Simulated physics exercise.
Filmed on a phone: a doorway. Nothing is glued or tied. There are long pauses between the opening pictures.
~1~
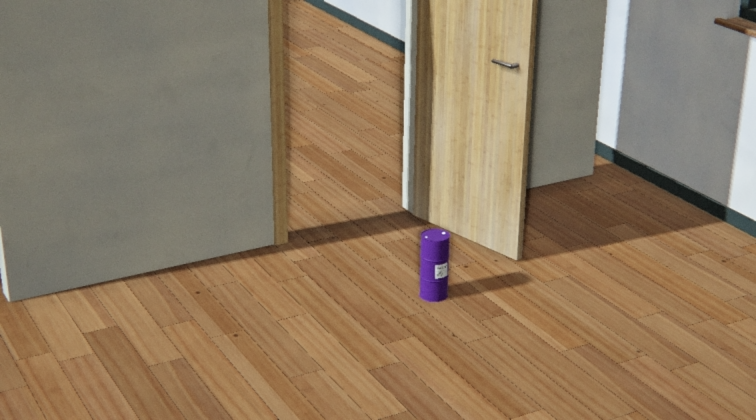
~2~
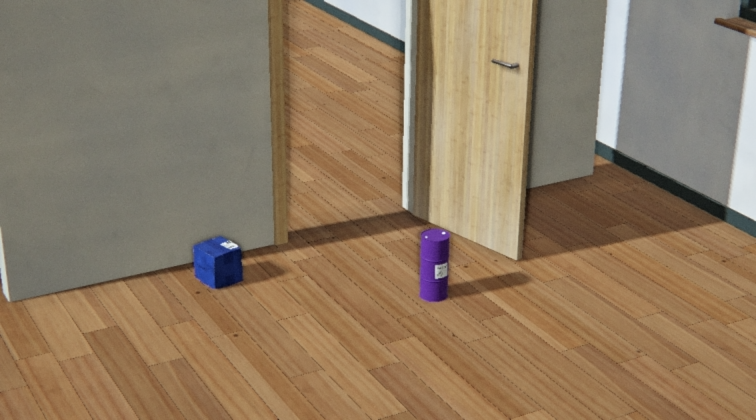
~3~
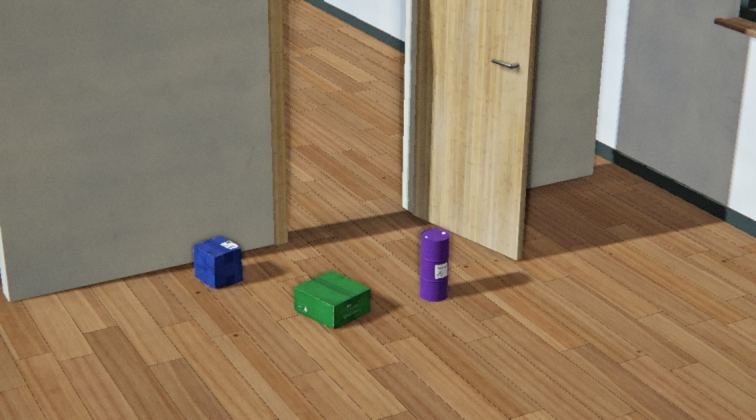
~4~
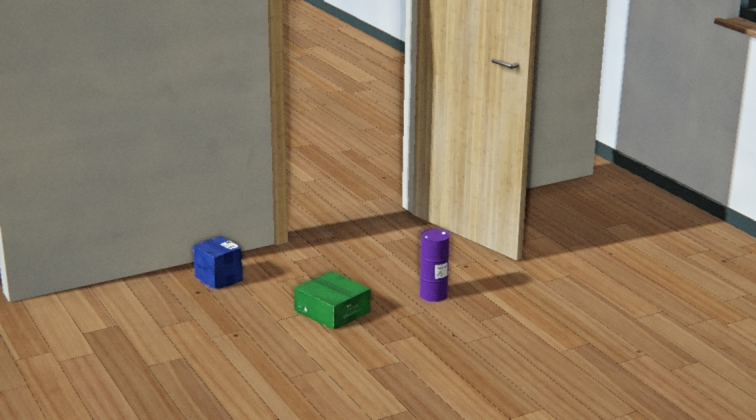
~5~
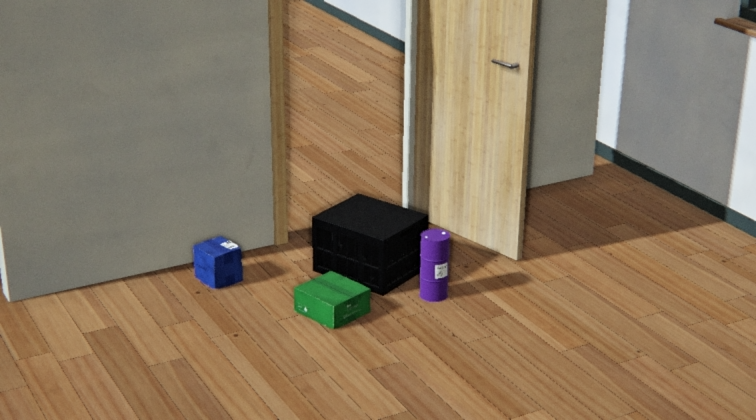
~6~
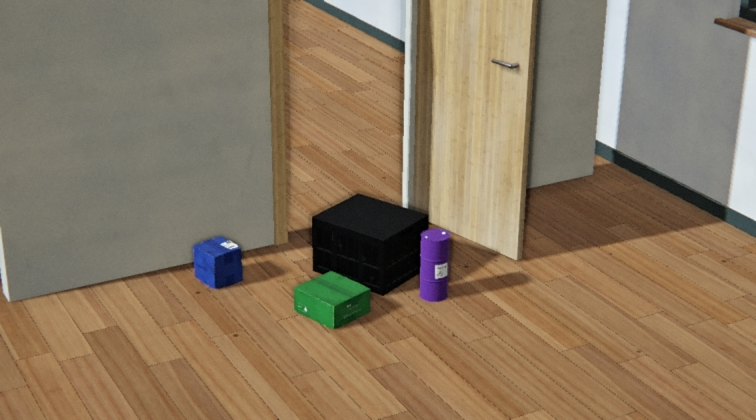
Open wooden door standing still as a blue parcel, a green box and a black chest appear in turn near a purple canister.
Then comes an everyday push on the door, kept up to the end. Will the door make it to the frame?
Here the door stops short.
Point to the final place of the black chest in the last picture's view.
Near (364, 243).
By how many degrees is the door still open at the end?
About 65°.
Then, 0.50 s after the last picture, open by 93°.
Then, 0.80 s after the last picture, open by 78°.
Then, 1.00 s after the last picture, open by 67°.
At rest, open by 64°; all 4 in place. Seen from the same camera at the end, black chest near (364, 243).
